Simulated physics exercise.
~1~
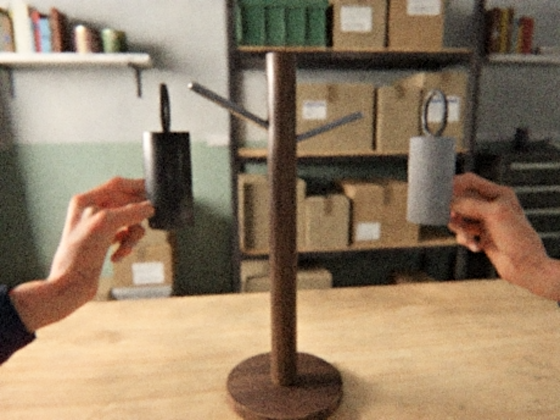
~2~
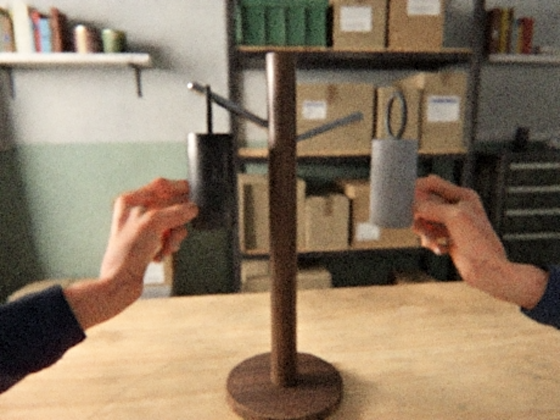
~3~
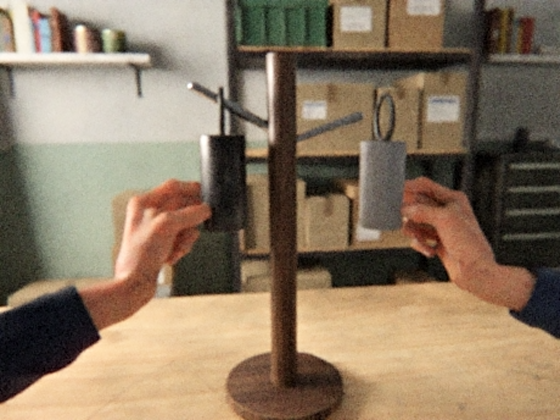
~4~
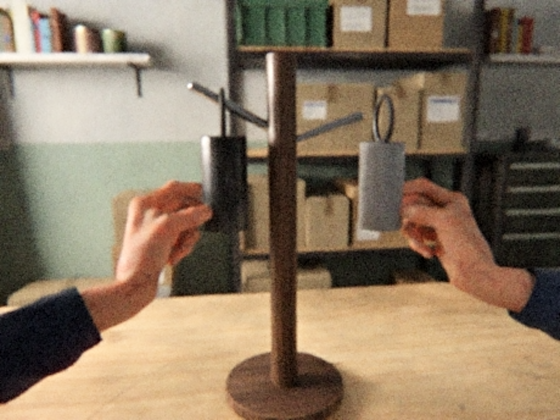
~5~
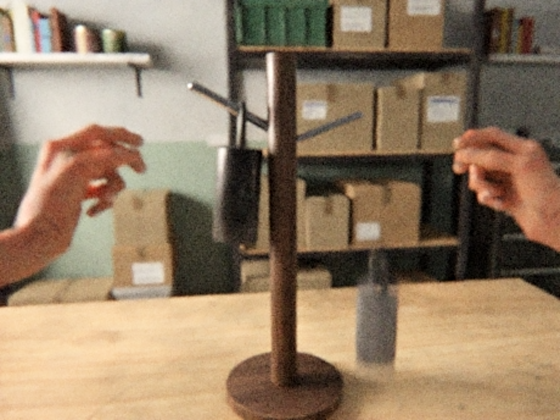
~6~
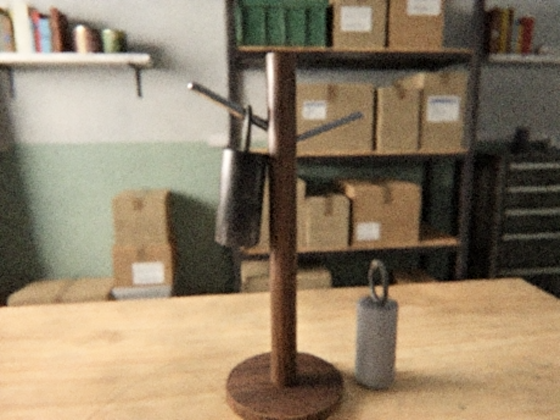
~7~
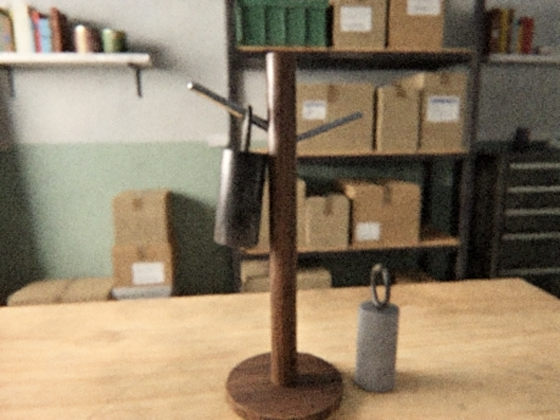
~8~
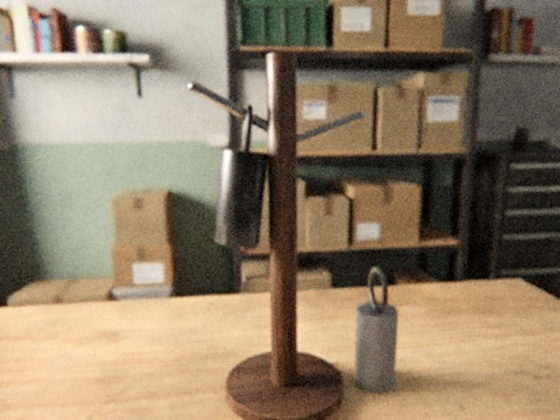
At a wooden peg stand, hands release two cylinders; black hangs, grey drops upright.
